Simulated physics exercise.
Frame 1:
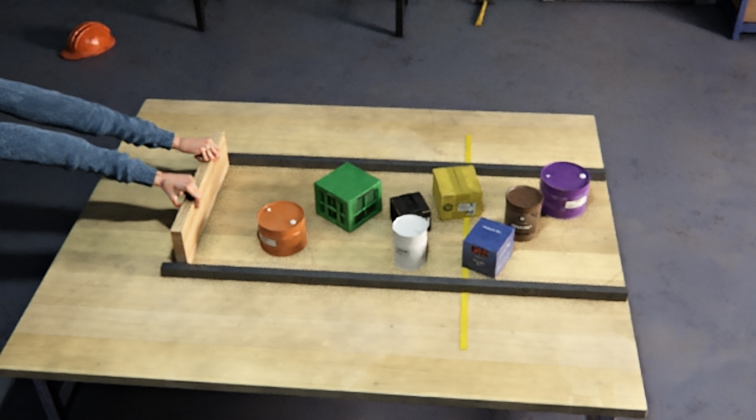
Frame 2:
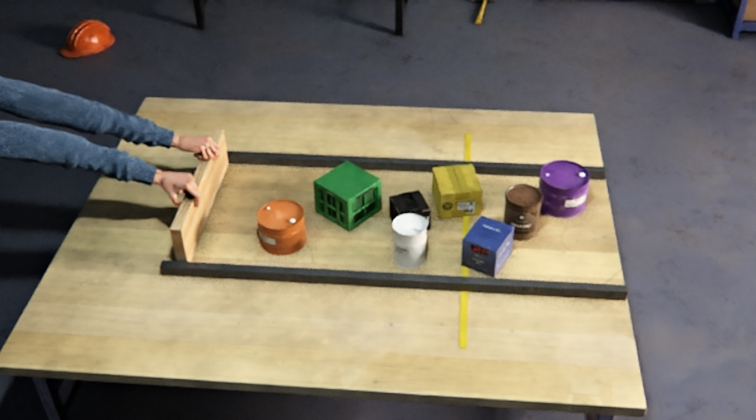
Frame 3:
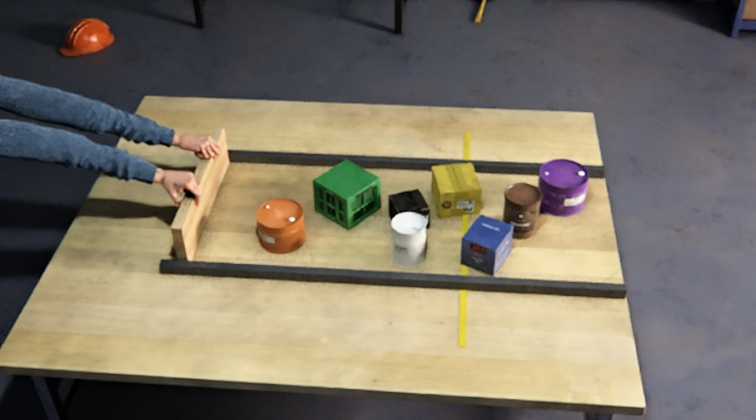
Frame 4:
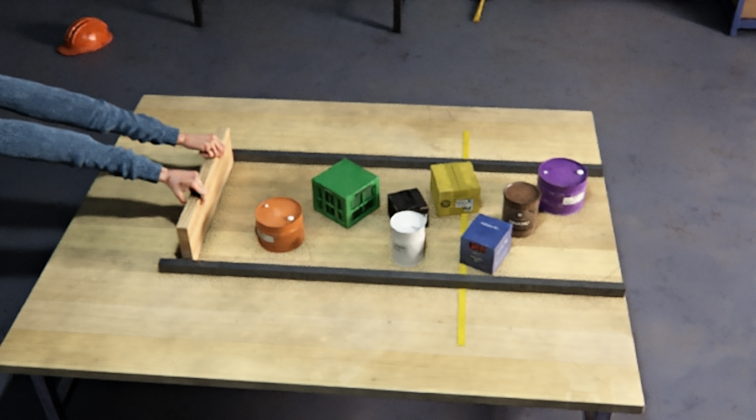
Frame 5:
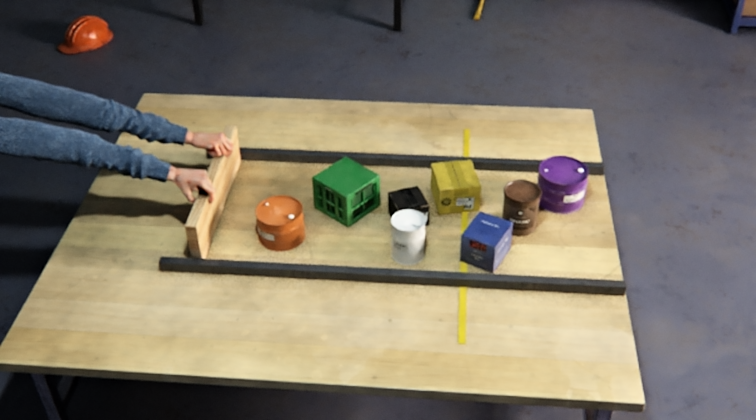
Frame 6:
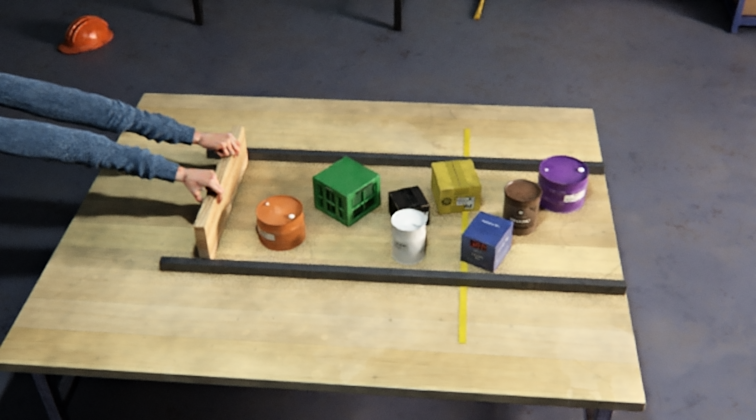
Two hands held a wooden plank upright at the left of a table, then slid it slightly right toward an orange tub, while the eight boxes and tubs between the dark battens stayed put.
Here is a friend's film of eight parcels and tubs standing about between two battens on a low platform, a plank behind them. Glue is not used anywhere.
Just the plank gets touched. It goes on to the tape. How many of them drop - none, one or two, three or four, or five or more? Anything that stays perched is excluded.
Lost: Nothing.
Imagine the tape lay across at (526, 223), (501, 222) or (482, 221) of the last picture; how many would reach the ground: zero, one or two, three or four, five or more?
One to two; either one or two; none.
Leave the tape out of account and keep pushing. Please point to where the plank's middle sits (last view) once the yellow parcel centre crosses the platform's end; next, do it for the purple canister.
Yellow parcel: (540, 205); purple canister: (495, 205).
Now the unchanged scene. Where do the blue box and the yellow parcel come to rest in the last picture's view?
Final positions - blue box around (529, 249), yellow parcel around (535, 185).
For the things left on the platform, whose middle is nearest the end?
That's the purple canister.
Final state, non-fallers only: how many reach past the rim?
It comes to 0.
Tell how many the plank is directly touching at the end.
3.
Early on, none off yet; purple canister at rest near (562, 184); brown pail at rest near (521, 208); blue box at rest near (487, 241).
A while later, none off yet; purple canister at rest near (562, 184); brown pail at rest near (521, 208); blue box travelled a little near (500, 242).
Finally, the number that fall off is zero.
